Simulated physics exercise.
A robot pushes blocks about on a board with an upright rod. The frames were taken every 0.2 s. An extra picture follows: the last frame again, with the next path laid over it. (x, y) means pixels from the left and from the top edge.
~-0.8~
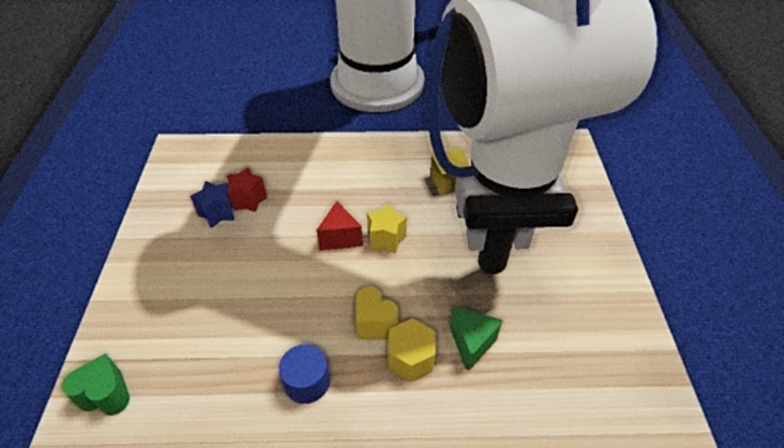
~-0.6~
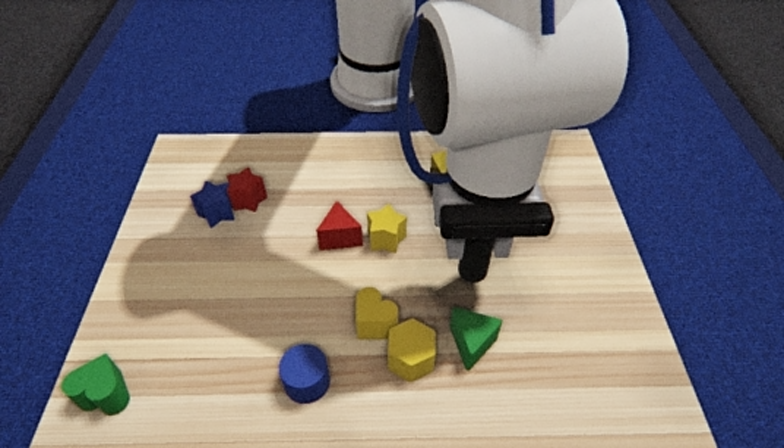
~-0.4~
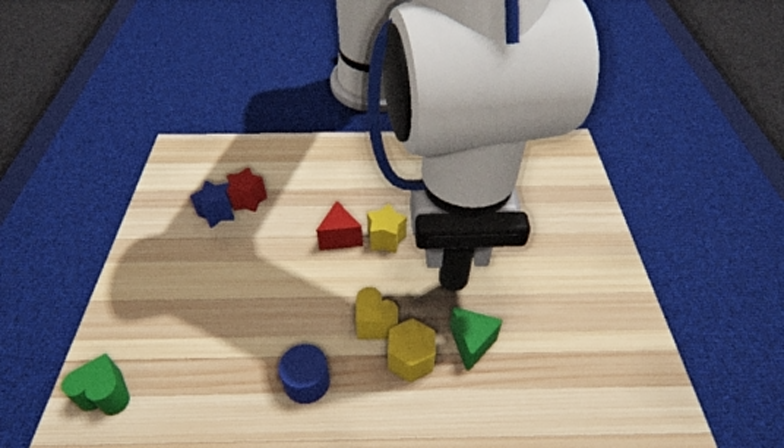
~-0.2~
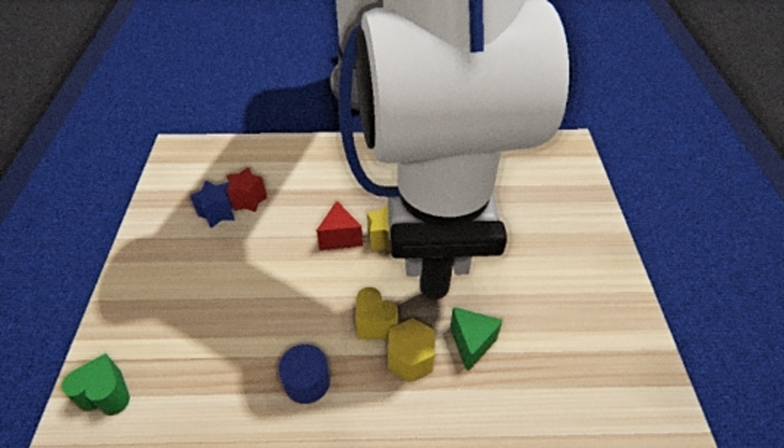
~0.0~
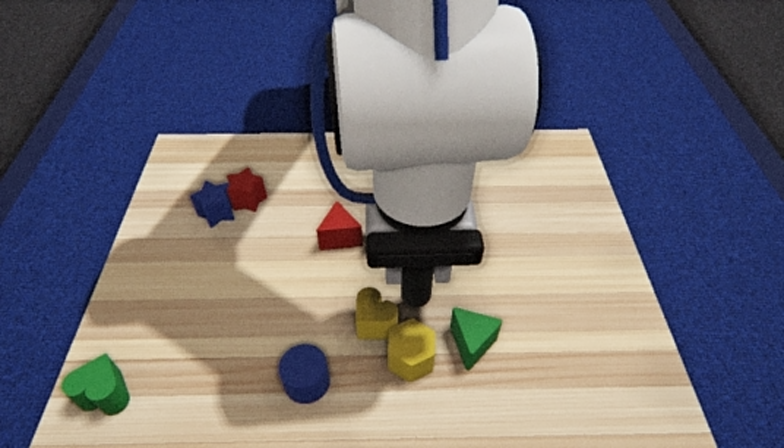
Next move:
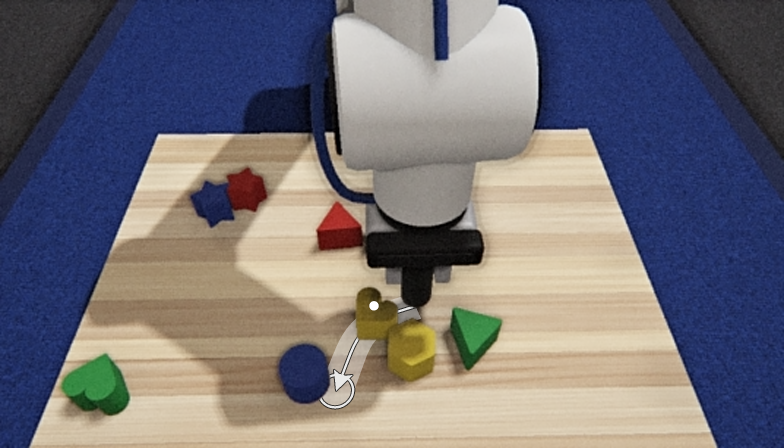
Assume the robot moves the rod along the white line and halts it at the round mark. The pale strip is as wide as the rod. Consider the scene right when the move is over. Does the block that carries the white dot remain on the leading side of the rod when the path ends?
No.
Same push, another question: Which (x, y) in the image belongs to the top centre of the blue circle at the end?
I'd guess (275, 381).
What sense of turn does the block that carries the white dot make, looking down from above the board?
Direction: Clockwise.
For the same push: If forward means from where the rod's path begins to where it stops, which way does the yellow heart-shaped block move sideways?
It's set to shift right.
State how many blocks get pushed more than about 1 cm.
Shifted over 1 cm: Two.
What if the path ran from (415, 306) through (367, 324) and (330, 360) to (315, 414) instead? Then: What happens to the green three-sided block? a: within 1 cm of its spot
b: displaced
Correct choice: A.
The line goes from (415, 306) over (377, 320) and (352, 351) to (336, 391); the dot is on the yellow heart-shaped block.
On the path given first. One third of the way, rod (376, 311); yellow heart-shaped block (350, 319).
Two thirds of the way, rod (351, 341); blue circle (291, 373); yellow heart-shaped block (317, 339), turned 35° clockwise.
At the end, rod (335, 382); blue circle (275, 381); yellow heart-shaped block (309, 346), turned 70° clockwise; yellow hexagon unmoved.
